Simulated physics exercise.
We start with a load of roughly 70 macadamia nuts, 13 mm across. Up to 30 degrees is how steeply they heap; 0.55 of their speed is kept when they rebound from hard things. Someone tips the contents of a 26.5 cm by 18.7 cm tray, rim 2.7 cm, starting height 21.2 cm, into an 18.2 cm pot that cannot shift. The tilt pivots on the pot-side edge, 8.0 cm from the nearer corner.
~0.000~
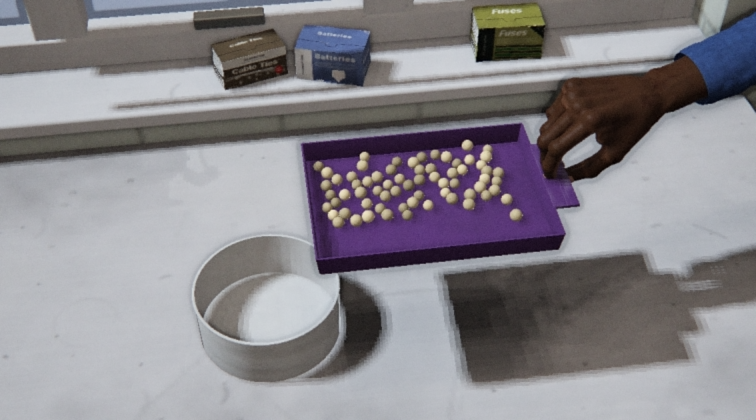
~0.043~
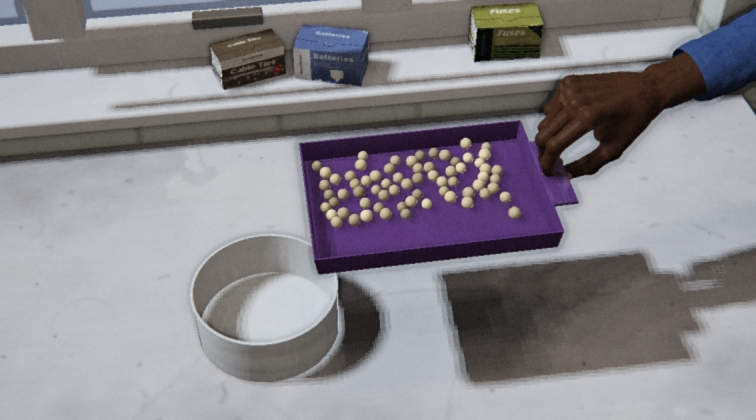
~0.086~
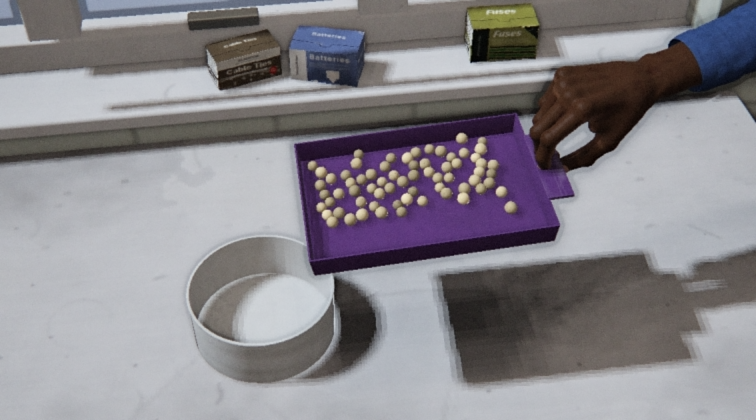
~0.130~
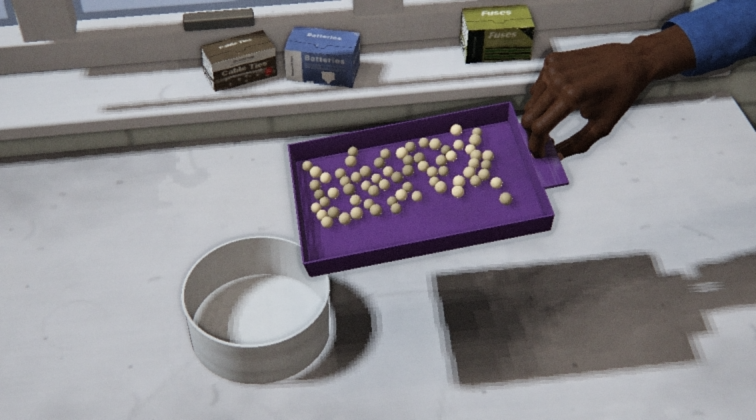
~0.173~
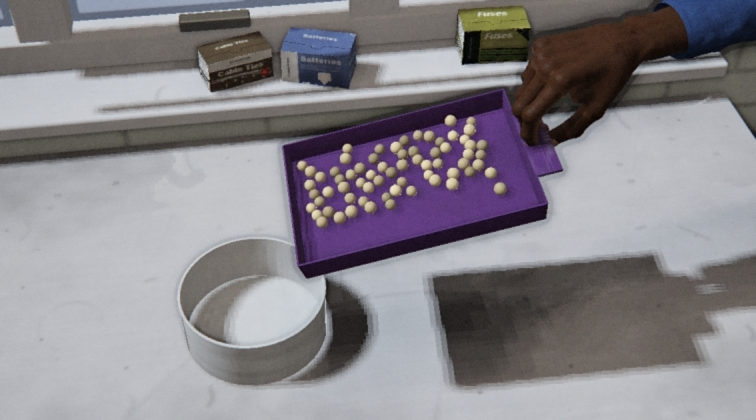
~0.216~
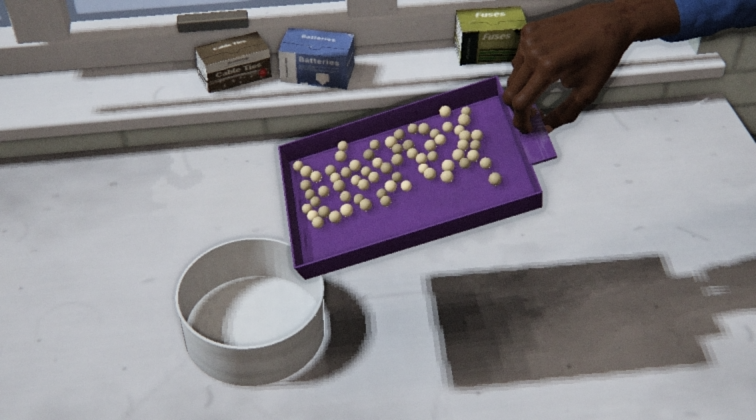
On a pale counter by a window, a hand gradually tilts a purple tray of round nuts leftward.
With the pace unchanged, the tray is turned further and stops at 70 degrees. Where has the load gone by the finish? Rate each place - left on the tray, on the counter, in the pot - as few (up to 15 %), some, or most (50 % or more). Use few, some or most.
Tray: Most; counter: Few; pot: Few.
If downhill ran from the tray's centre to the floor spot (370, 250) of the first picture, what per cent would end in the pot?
Estimate: Some 0 per cent.
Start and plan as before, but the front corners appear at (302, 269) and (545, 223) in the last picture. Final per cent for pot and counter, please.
Pot 0, counter 5.
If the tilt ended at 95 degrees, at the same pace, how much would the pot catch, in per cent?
70 %.
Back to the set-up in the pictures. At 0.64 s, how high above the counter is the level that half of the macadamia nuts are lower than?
Some 24 cm.
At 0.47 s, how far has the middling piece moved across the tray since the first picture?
Displacement on the tray: Roughly 7 cm.
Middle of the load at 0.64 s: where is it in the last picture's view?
Load centre est.: (299, 199) px.
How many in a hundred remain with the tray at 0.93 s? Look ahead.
Reading: Approx. 90%.
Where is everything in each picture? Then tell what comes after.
In the first frame, tray tilt 0 degrees, front corners at (319, 257) and (562, 232); middle of the pieces at (409, 185); pot at (266, 286).
In the second frame, tray tilt 1 degrees, front corners at (317, 257) and (560, 229); middle of the pieces at (407, 184).
In the third frame, tray tilt 3 degrees, front corners at (313, 258) and (556, 223), lowest corner left front; middle of the pieces at (403, 182).
In the fourth frame, tray tilt 7 degrees, front corners at (306, 261) and (550, 213), lowest corner left front; middle of the pieces at (397, 178).
In the fifth frame, tray tilt 12 degrees, front corners at (301, 263) and (544, 202), lowest corner left front; middle of the pieces at (392, 173).
In the sixth frame, tray tilt 17 degrees, front corners at (297, 265) and (538, 190), lowest corner left front; middle of the pieces at (387, 168); pot at (250, 290). Its pace works out near 105 degrees a second.
After 0.47 s, tilt 44 degrees; the tray holds 100 %, the pot 0 %.
Then, at 0.64 s, tilt 62 degrees; the tray holds 100 %, the pot 0 %.
After 0.93 s, tilt 70 degrees; the tray holds 90 %, the pot 5 %.
In the end, at 1.9 s, tray 85 %, counter 10 %, pot 5 %.
